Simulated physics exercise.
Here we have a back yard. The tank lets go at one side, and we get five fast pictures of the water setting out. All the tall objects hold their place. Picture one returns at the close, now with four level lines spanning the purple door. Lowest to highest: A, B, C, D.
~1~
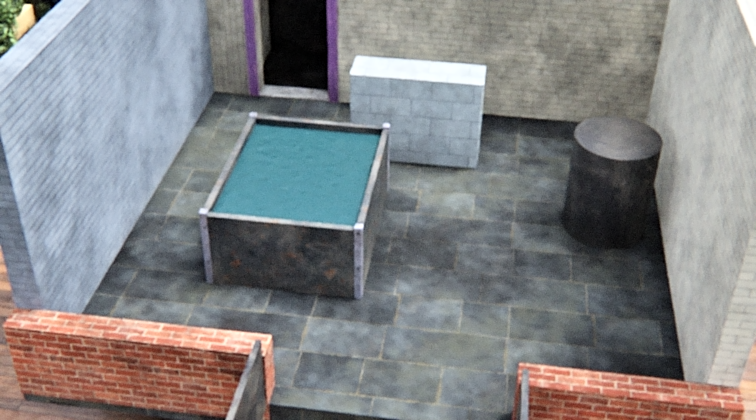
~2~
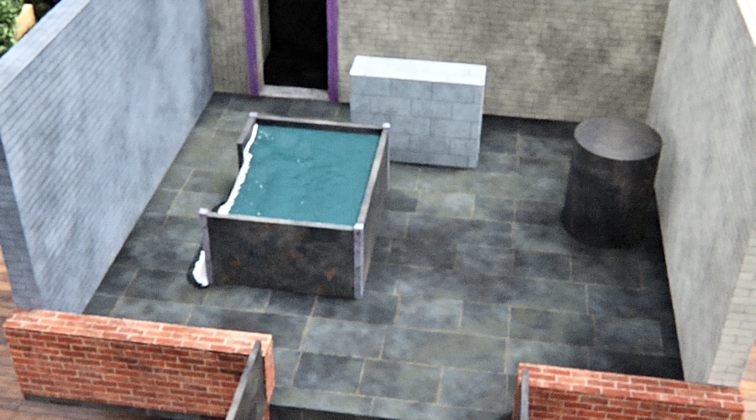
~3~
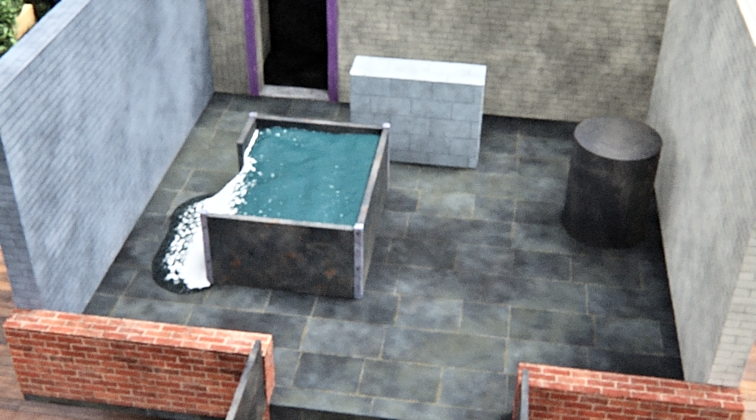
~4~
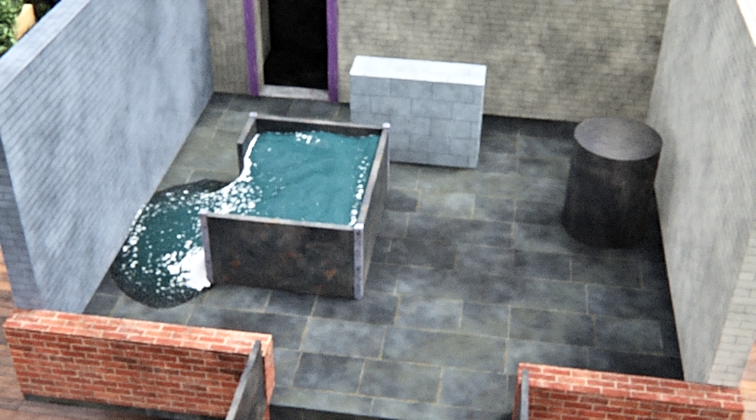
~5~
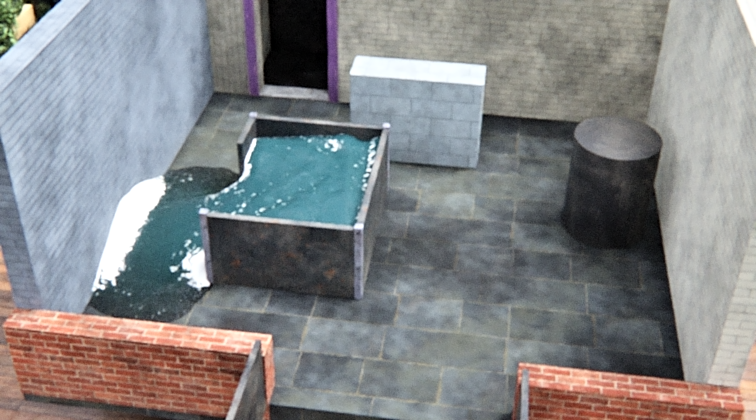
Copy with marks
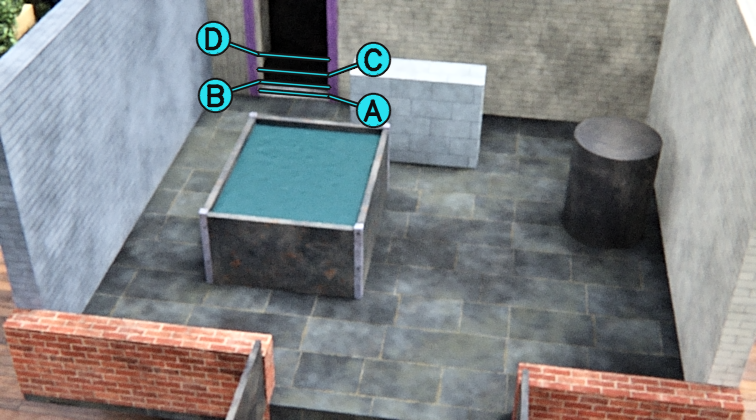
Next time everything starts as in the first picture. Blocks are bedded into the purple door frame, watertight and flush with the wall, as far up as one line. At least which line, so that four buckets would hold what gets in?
Choose B.
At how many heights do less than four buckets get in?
Three.
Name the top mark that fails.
A.
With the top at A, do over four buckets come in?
Yes, that goes wrong.
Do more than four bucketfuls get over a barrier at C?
No, that is safe.
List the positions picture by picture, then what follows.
The first picture shows water in the tank at rest, its middle at (302, 175); foot of the purple doorway at (294, 98); open gate at (394, 344).
In the second picture, 1 % of the ground under water, visible out to (198, 280).
In the third picture, 4 % of the ground under water, visible out to (209, 197).
In the fourth picture, 8 % of the ground under water, visible out to (149, 201).
In the fifth picture, 10 % of the ground under water, visible out to (166, 174).
In cyan, A at (294, 93); B at (294, 84); C at (293, 72); D at (292, 56); from the bottom up A, B, C, D.
If A is chosen, about 14 bucketfuls get in.
If B is chosen, a splash gets over, under a bucket.
If C is chosen, nothing gets over.
If D is chosen, nothing gets over.
